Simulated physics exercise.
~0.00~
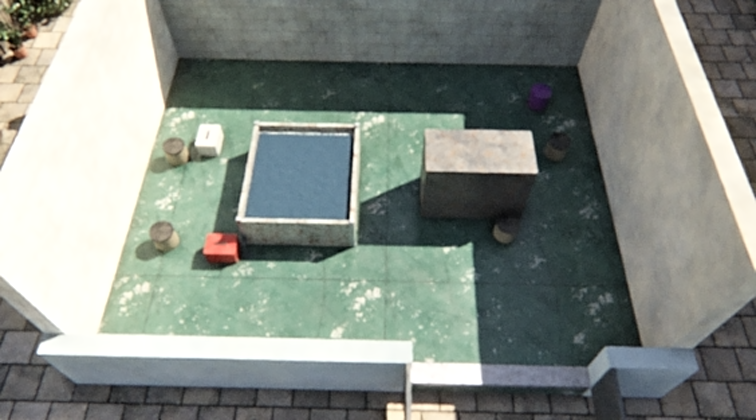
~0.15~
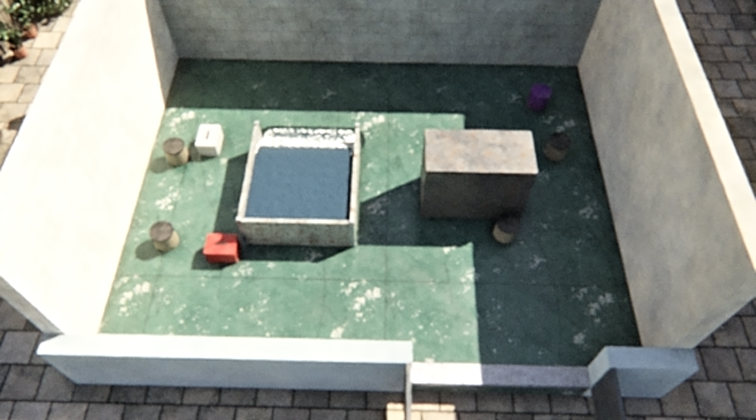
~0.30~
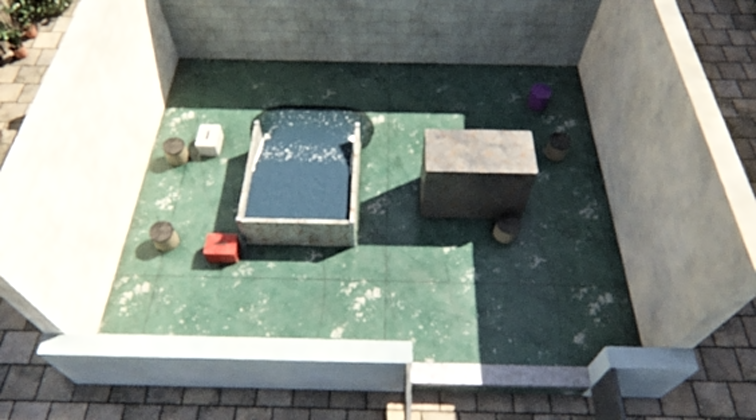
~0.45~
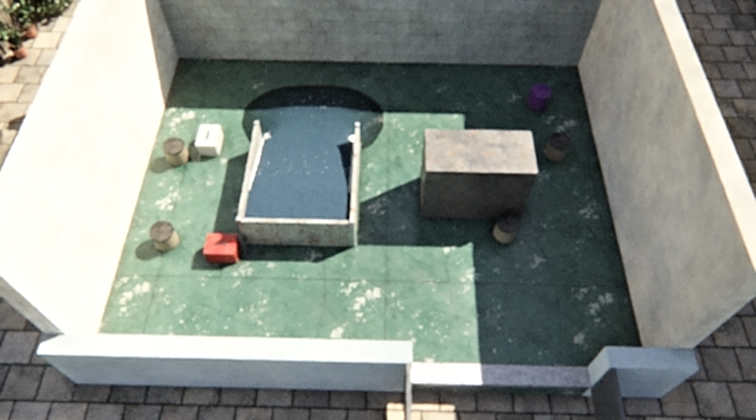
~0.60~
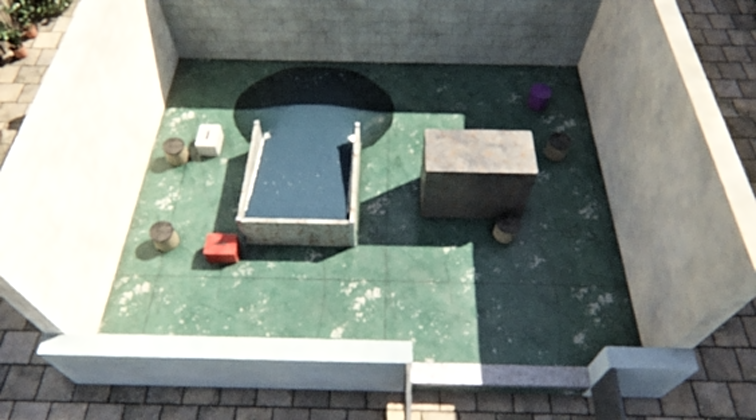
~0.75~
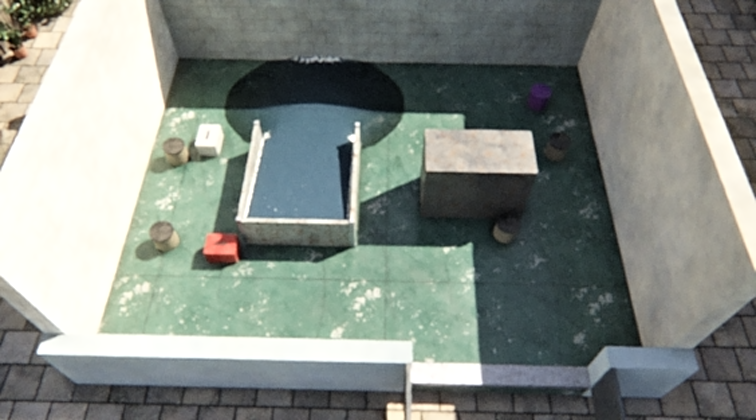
In a walled yard with a green floor, the far side of a water-filled tank opens and water spreads out in a widening dark pool to the back wall, while the red tote, purple pail and other objects stay put.
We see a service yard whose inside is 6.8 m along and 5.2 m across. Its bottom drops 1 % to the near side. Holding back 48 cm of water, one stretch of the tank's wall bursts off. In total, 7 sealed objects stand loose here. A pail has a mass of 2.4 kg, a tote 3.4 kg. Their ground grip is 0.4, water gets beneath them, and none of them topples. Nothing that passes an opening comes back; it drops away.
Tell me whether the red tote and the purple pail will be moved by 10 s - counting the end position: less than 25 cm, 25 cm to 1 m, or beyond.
First the red tote: It winds up far off; then the purple pail: It winds up far off.
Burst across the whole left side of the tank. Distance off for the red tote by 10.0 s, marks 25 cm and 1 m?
Afterwards the red tote is carried a long way.
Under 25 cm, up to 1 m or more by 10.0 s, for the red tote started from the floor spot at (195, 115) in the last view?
I'd say it lands far off.
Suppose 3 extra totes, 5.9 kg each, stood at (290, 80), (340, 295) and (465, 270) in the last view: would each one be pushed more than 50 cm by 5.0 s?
One by one: Beyond the mark, below the mark, below the mark.
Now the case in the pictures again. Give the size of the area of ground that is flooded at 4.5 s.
Wet area: Approx. 22 m2.
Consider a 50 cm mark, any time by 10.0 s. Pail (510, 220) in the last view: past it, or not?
Below the mark.
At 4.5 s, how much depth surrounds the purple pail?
Somewhere close to 6 cm.
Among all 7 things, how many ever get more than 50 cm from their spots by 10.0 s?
That comes to 6.
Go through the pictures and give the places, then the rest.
In the first frame, the red tote at (221, 244) rests on the ground; the purple pail at (541, 91), on the bottom; water covers 2.2 m2; 0 of 7 have shifted.
In the second frame, the red tote at (221, 244), on the bottom; the purple pail at (541, 91) rests on the ground; water covers 2.9 m2; 0 of 7 have shifted.
In the third frame, the red tote at (221, 244), on the bottom; the purple pail at (541, 91), on the bottom; water covers 3.6 m2; 0 of 7 have shifted.
In the fourth frame, the red tote at (221, 244) rests on the ground; the purple pail at (541, 91) rests on the ground; 4.6 m2 under water; 0 of 7 have shifted.
In the fifth frame, the red tote at (221, 244), on the bottom; the purple pail at (541, 91) rests on the ground; water covers 5.8 m2; 0 of 7 have shifted.
In the sixth frame, the red tote at (221, 244) rests on the ground; the purple pail at (541, 91), on the bottom; 6.8 m2 under water; 0 of 7 have shifted.
After 2.0 s the red tote is near (221, 244), 0.0 m from its start, aground; the purple pail is near (541, 91), 0.0 m from its start, aground; 0 of 7 are out; 0 afloat.
After 4.5 s the red tote is near (228, 264), 0.3 m from its start, aground; the purple pail is near (596, 175), 1.7 m from its start, afloat; 0 of 7 are out; 2 afloat.
After 7.0 s the red tote is near (337, 303), 1.8 m from its start, aground; the purple pail is near (586, 346), 4.2 m from its start, afloat; 0 of 7 are out; 4 afloat.
After 10.0 s the red tote is near (398, 279), 2.4 m from its start, aground; the purple pail has gone out; 2 of 7 are out; 3 afloat.
